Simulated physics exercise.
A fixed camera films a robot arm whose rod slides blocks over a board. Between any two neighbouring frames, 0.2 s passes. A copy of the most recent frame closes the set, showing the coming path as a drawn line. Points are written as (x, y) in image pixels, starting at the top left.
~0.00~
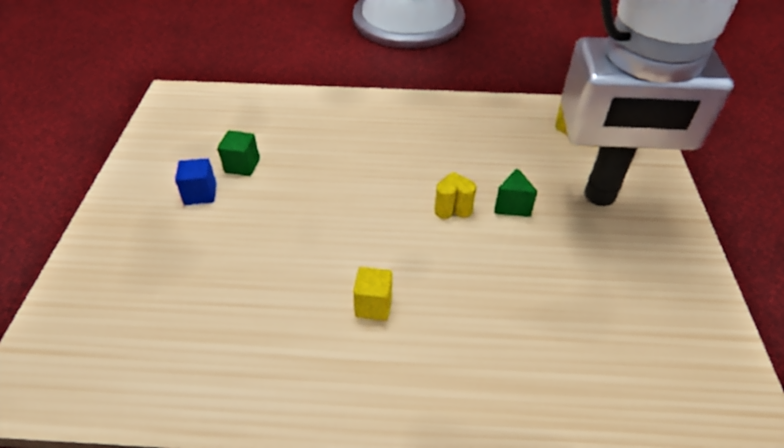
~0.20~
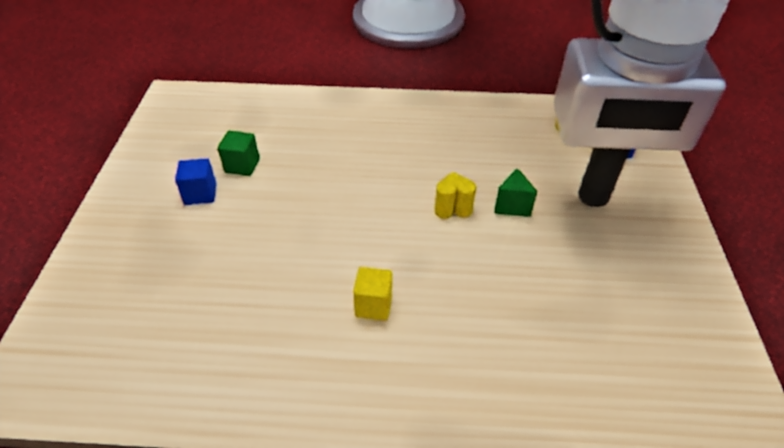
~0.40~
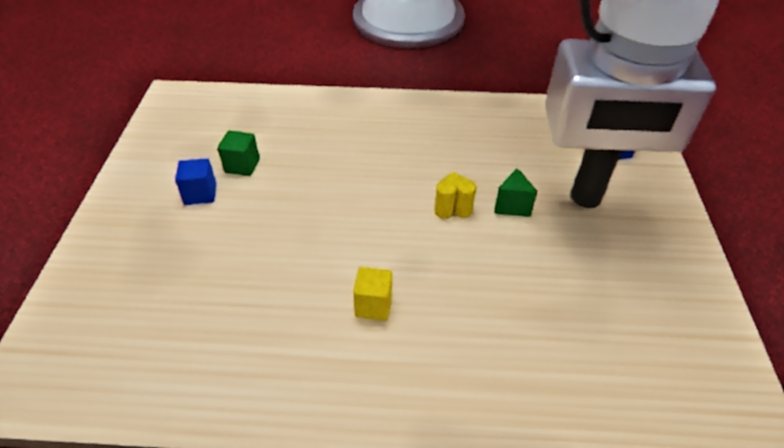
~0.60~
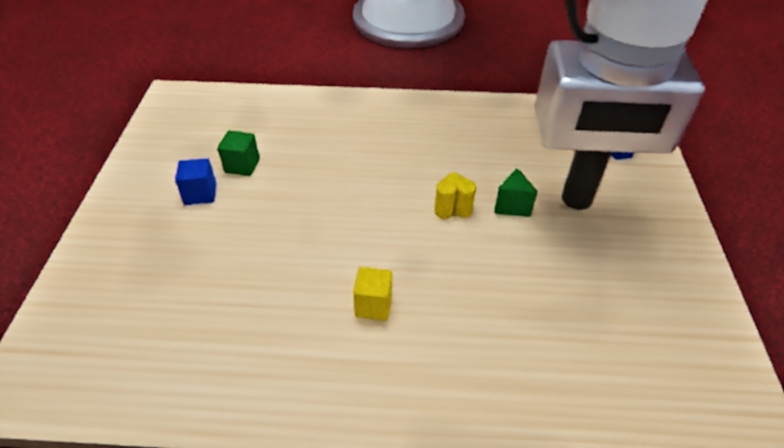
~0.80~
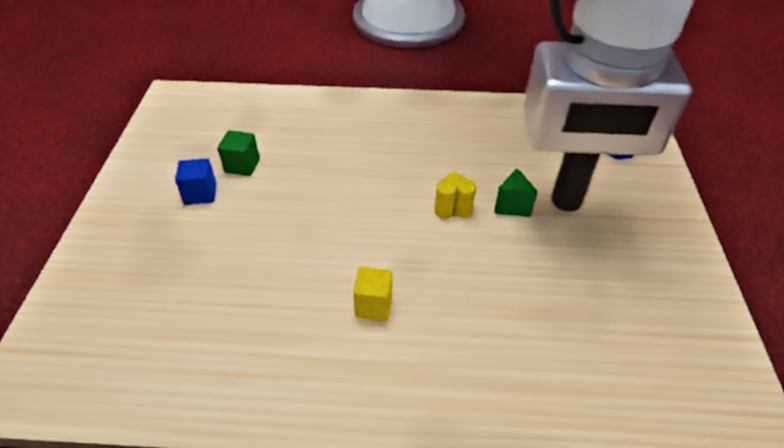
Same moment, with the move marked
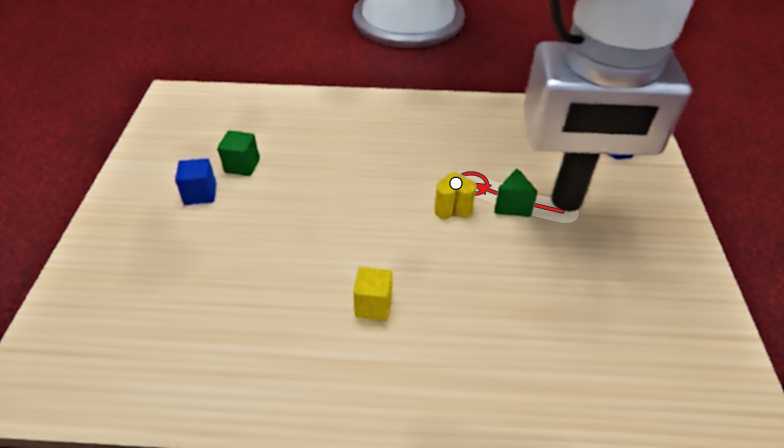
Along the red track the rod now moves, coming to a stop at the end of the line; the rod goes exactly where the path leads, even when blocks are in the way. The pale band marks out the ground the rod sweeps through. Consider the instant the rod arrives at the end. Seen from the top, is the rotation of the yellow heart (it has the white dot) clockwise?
Yes, I think so.
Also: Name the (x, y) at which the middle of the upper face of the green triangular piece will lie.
It sits at (482, 182).
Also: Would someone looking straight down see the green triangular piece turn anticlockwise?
Going by the path, yes.
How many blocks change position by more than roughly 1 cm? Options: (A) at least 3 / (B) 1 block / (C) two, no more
Answer: B.
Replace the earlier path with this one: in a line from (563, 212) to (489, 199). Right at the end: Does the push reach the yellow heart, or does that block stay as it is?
If the rod follows that path, the yellow heart ends up shifted.
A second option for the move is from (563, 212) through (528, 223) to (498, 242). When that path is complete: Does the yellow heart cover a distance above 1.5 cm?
Going by the path, no.
The line goes from (563, 212) through (531, 204) and (501, 195) to (472, 183); the dot is on the yellow heart.
The first path, step by step. Halfway along, rod at (517, 189); green triangular piece at (495, 180).
At the end, rod at (474, 173); yellow heart at (450, 185), turned 20° clockwise; green triangular piece at (482, 182), turned 35° anticlockwise.
